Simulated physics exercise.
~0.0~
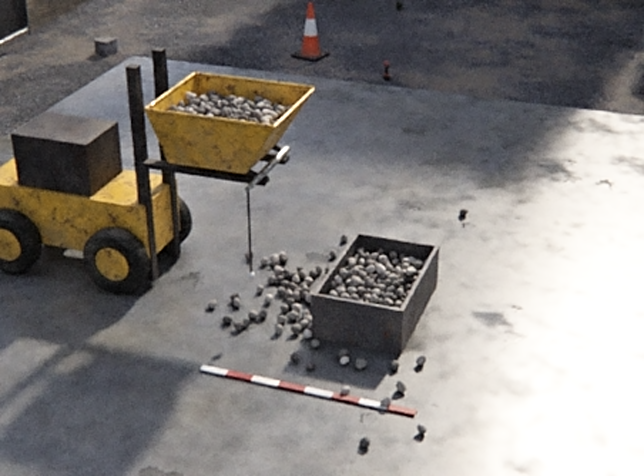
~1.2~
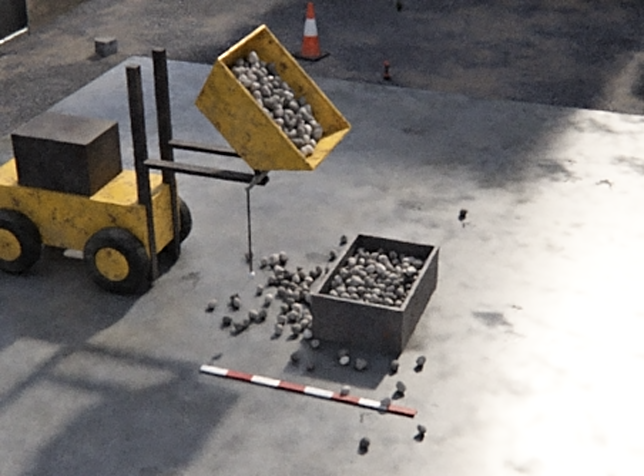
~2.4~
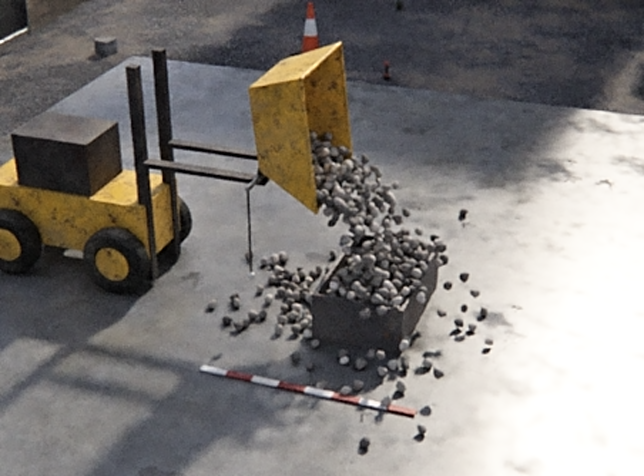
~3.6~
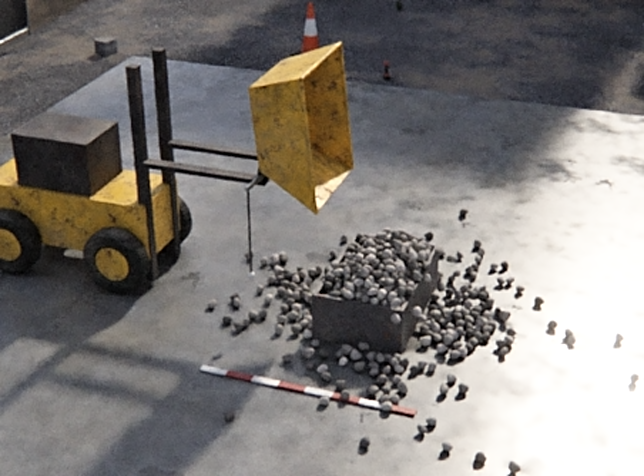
At first, a yellow forklift holds a raised yellow skip full of grey cobbles beside a dark open bin that already contains stones, with more scattered on the concrete at its left and front. The skip tips forward to the right, its load still inside. It tilts further until its mouth faces steeply down, and the cobbles pour out in a thick stream onto the bin. The stones heap above the rim and spill over the sides, some rolling away to the right. Finally, the skip hangs tipped and empty over a mounded bin ringed by loose cobbles.
